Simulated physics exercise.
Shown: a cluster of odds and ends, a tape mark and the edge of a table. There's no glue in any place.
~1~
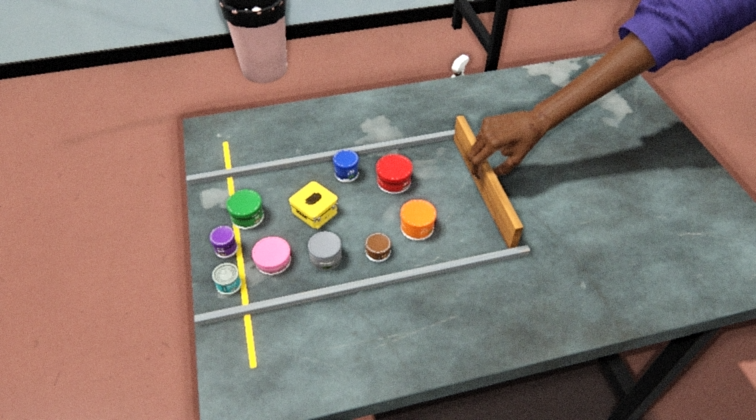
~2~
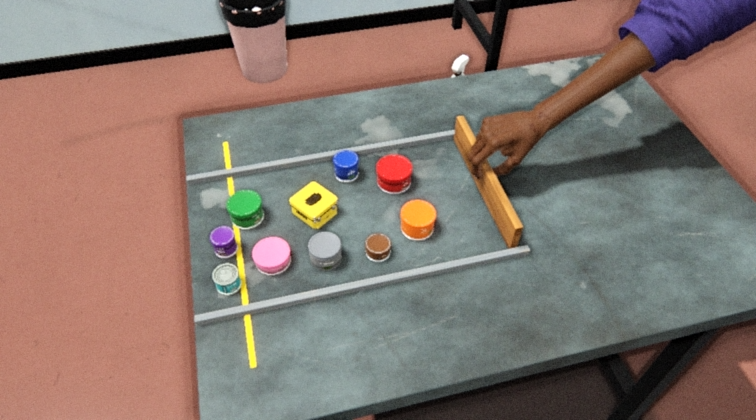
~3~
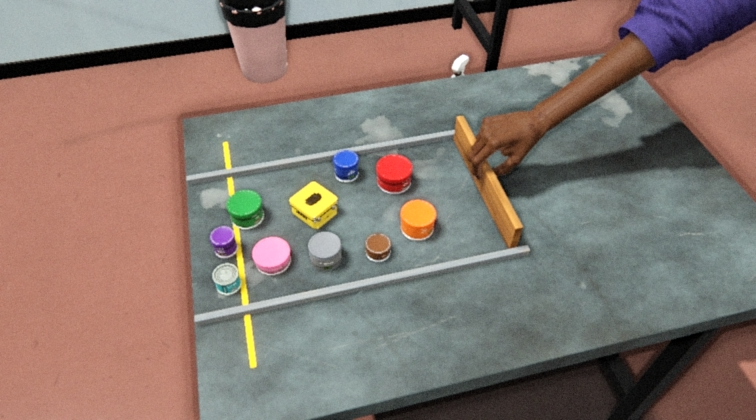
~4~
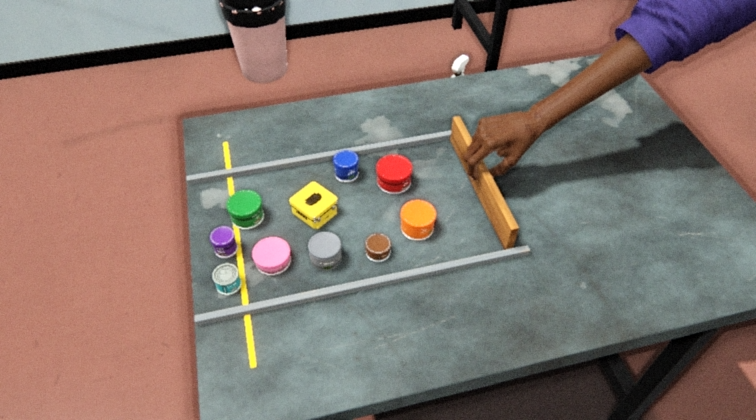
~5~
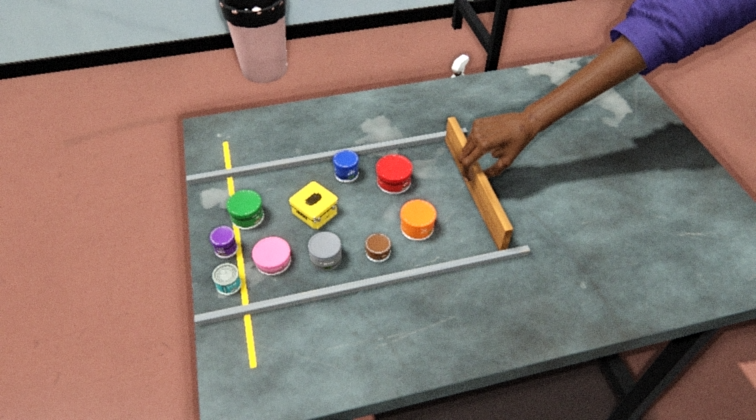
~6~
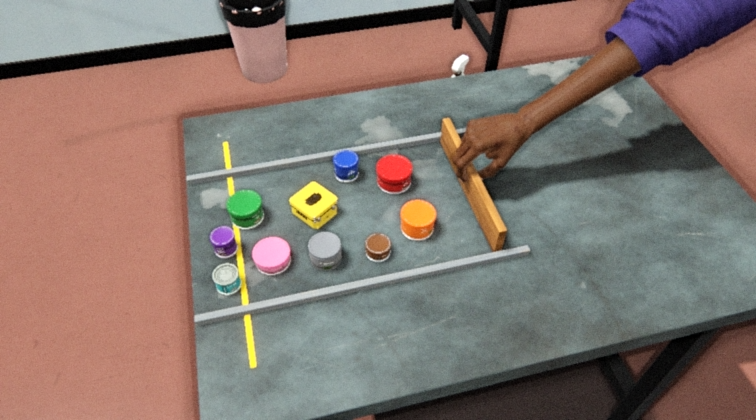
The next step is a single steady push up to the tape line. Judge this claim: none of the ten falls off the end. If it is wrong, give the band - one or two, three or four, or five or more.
Three to four tumble.
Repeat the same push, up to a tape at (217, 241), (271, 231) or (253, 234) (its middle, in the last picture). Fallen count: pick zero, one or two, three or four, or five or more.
First five or over, then none, then just one or two.
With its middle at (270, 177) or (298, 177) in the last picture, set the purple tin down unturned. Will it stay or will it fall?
Spot by spot, it stays put and then it stays put.
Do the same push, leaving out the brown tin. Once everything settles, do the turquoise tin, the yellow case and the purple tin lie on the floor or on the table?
Turquoise tin: Over the edge. Yellow case: Still there. Purple tin: Over the edge.
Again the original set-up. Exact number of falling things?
The number that fall is 4.
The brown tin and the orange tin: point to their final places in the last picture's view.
Result: One about (230, 294), other about (221, 263).
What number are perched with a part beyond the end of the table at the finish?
The count is 2.
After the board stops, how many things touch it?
Contact count: 4.
Early on, none off yet; turquoise tin at rest near (227, 280); purple tin at rest near (224, 242); green tin at rest near (246, 210).
Finally, the number that fall off is three or four; lost, pink pot, green tin, purple tin and turquoise tin.
